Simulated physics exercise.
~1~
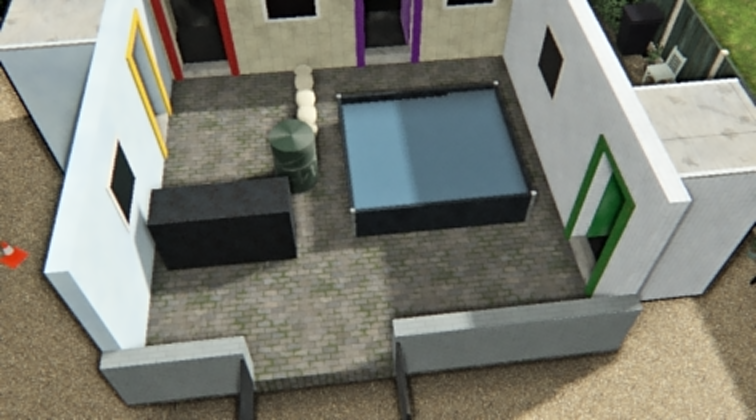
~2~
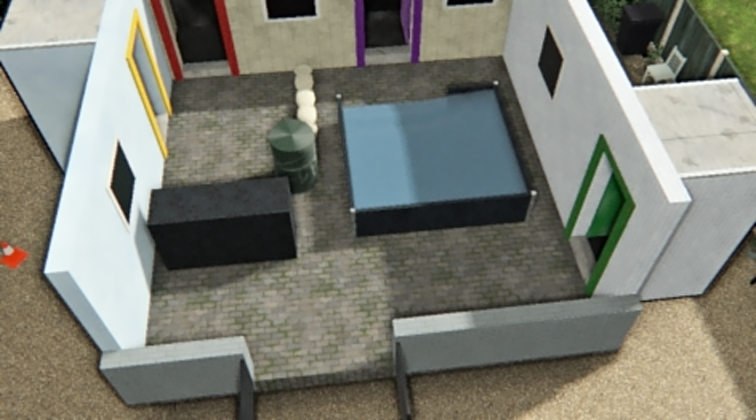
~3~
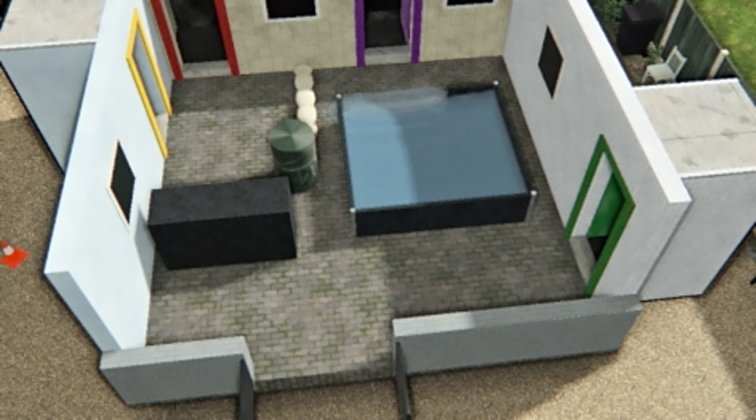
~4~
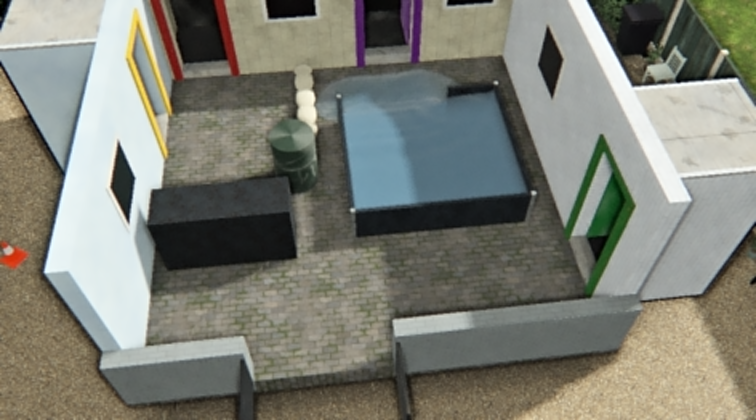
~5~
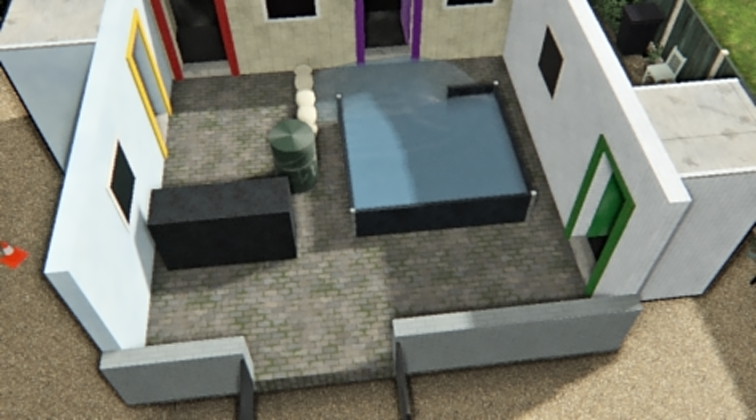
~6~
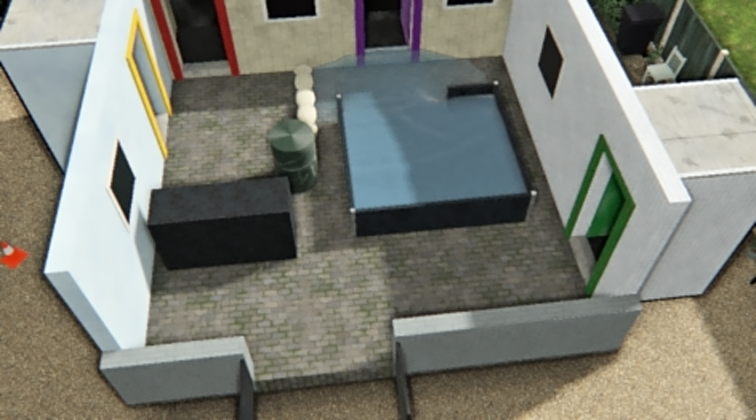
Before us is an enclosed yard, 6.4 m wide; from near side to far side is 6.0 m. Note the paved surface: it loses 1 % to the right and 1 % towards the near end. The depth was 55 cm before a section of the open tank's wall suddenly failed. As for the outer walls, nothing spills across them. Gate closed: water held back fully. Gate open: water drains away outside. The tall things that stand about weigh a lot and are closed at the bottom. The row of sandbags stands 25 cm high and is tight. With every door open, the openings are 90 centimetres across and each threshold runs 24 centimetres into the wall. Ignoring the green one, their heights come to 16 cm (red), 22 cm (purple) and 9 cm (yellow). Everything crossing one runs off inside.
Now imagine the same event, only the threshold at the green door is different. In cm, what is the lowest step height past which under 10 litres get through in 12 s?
Close to 8.5 cm is just enough.
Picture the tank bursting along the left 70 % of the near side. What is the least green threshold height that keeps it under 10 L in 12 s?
Some 21 cm.
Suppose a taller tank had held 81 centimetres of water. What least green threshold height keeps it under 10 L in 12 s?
I'd say close to 12.5 cm.
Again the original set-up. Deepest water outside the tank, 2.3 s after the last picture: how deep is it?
35 cm.
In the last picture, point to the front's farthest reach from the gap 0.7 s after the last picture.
Near (240, 76).
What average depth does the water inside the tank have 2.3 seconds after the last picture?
I'd put it at some 26 centimetres on average.
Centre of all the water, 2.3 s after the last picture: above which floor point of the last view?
About (405, 129).
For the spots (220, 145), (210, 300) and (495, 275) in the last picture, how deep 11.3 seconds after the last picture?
Respectively 3 cm, 9 cm and 3 cm.
Then, 0.7 s after the last picture water covers 15 % of the floor, deepest (42 cm) near (372, 66); it has not reached the green door.
Then, 2.3 s after the last picture water covers 45 % of the floor, deepest (35 cm) near (317, 83); it has not reached the green door.
Then, 11.3 s after the last picture water covers 95 % of the floor, deepest (15 cm) near (582, 329); 11 cm at the green door, 0 litres in over its 12 cm threshold.
At the green door as built, the water peaked near 11 cm, 4.7 s after the last picture.
Run again over the same 12 s with other heights there, 18 litres in over 7.5 cm, 3 litres over 10.5 cm. The limit of 10 litres is kept from about 8.5 cm up.
